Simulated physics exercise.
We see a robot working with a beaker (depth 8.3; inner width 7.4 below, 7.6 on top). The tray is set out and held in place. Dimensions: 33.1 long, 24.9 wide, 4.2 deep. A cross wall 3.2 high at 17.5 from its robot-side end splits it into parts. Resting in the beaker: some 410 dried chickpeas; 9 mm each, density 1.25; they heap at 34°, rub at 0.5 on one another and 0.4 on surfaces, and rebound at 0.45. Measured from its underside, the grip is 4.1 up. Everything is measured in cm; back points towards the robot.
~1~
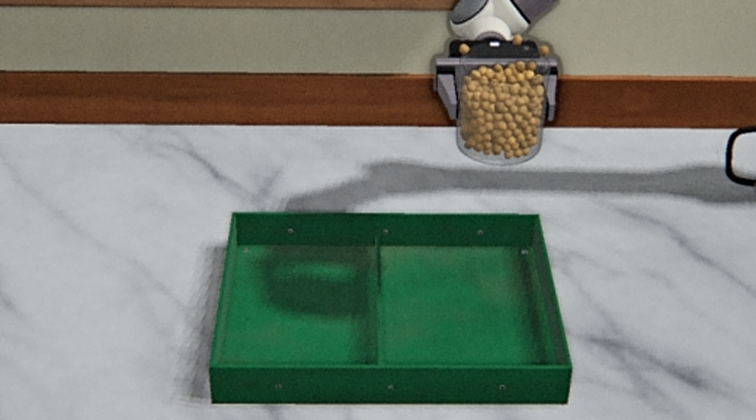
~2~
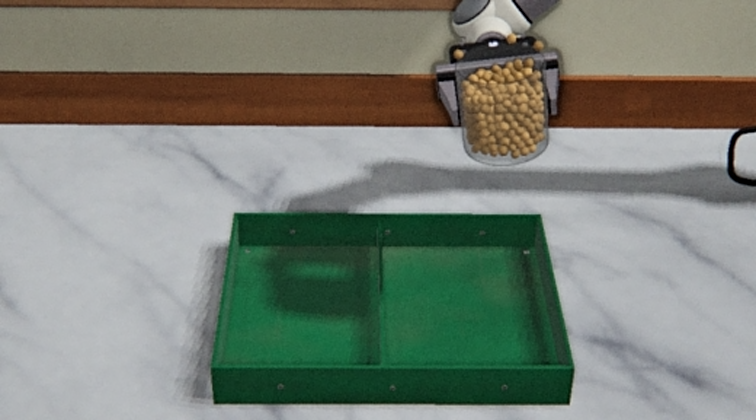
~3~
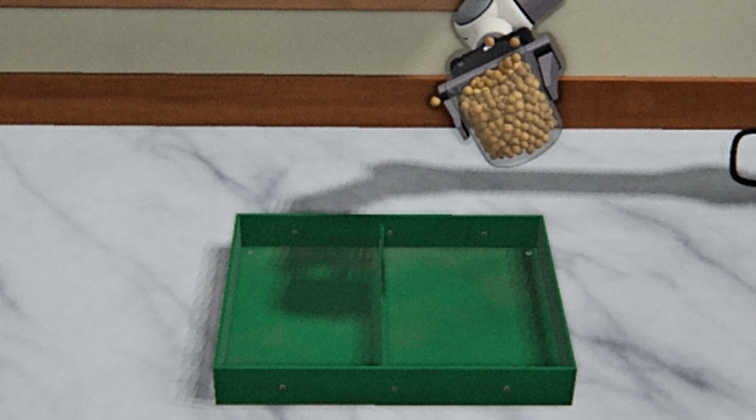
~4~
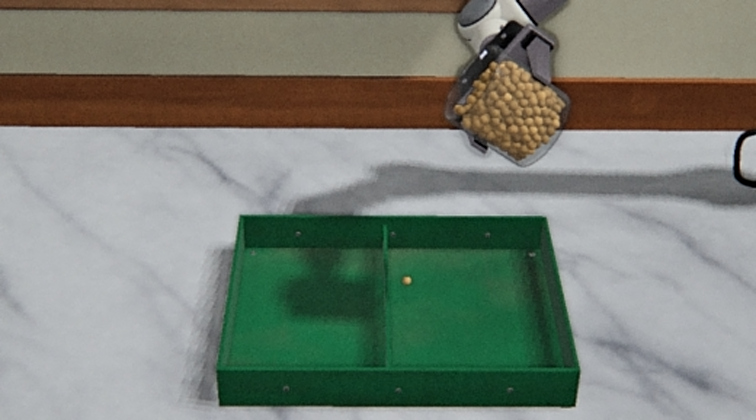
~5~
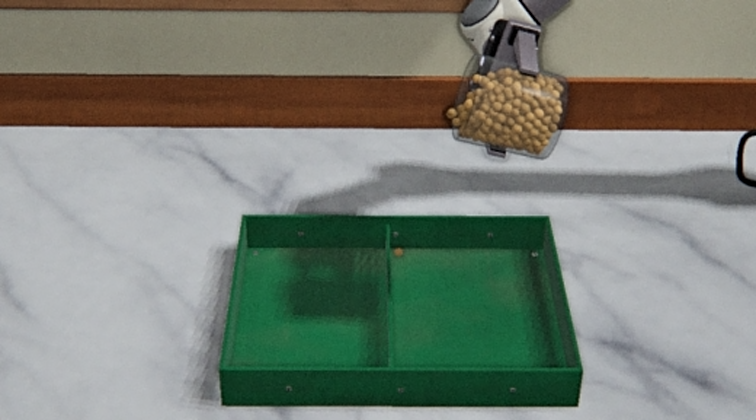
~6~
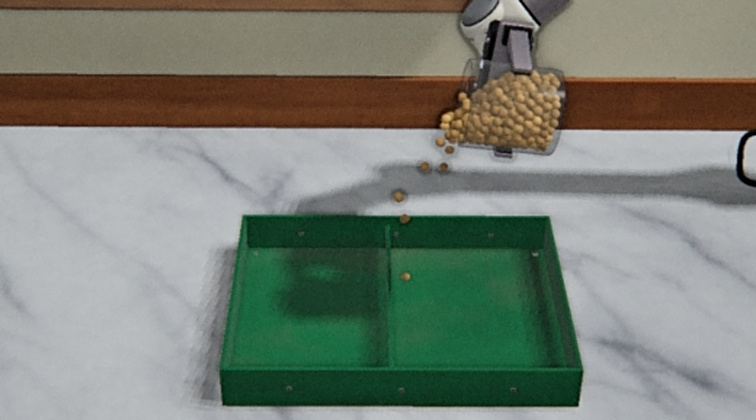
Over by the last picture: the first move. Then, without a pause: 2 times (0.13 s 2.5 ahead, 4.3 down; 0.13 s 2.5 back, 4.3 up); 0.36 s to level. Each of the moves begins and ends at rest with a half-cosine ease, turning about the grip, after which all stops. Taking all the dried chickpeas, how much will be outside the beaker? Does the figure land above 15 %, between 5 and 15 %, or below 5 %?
The figure lands above 15 %.
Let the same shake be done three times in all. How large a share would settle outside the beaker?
Roughly 45 in a hundred.
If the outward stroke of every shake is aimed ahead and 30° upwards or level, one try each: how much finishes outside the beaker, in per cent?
It comes to around 90 per cent on the first try and around 85 per cent on the second.
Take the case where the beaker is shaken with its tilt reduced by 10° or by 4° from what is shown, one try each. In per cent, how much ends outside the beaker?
They would come to near 15 and 25 per cent.
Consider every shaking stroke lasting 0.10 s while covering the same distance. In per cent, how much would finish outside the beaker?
About 45 per cent in that case.
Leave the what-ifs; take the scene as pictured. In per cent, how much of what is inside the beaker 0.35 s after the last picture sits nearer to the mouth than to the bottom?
I'd guess about 35 percent of it.
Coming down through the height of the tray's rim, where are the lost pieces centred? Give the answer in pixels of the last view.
Around (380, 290).
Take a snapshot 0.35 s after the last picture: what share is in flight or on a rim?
That comes to about 7 per cent, more or less.
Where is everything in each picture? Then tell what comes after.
The beaker middle at (501, 105), level; upper third of the load around (502, 90), from x 465 to 545, top at y 40; 413 in the beaker, in the first picture.
The beaker middle at (503, 106), tilted 8° forward; upper third of the load around (507, 90), from x 460 to 540, top at y 40, in the second picture.
The beaker middle at (505, 106), tilted 29° forward; upper third of the load around (511, 91), from x 435 to 555, top at y 40; 412 in the beaker, 1 in flight or on a rim, in the third picture.
The beaker middle at (508, 108), tilted 54° forward; upper third of the load around (515, 91), from x 405 to 560, top at y 65; 412 in the beaker, 1 in the robot-side part, in the fourth picture.
The beaker middle at (511, 108), tilted 75° forward; upper third of the load around (520, 91), from x 400 to 560, top at y 75; 412 in the beaker, 1 in the robot-side part, in the fifth picture.
The beaker middle at (511, 108), tilted 83° forward; upper third of the load around (525, 95), from x 400 to 555, top at y 75; 406 in the beaker, 1 in the robot-side part, 6 in flight or on a rim, in the sixth picture.
Then, 0.35 s on, tilted 83° forward, highest piece 24 above the table; 326 in the beaker, 42 in the far-side part, 15 in the robot-side part, 30 in flight or on a rim.
Then, 0.70 s on, tilted 40° forward, highest piece 27 above the table; 259 in the beaker, 96 in the far-side part, 50 in the robot-side part, 8 in flight or on a rim.
Then, 1.08 s on, level, highest piece 28 above the table; 259 in the beaker, 103 in the far-side part, 51 in the robot-side part.
Then, 2.13 s on, level, highest piece 28 above the table; 259 in the beaker, 103 in the far-side part, 51 in the robot-side part.
In the end, 259 in the beaker, 103 in the far-side part, 51 in the robot-side part. That is 37 % outside the beaker.
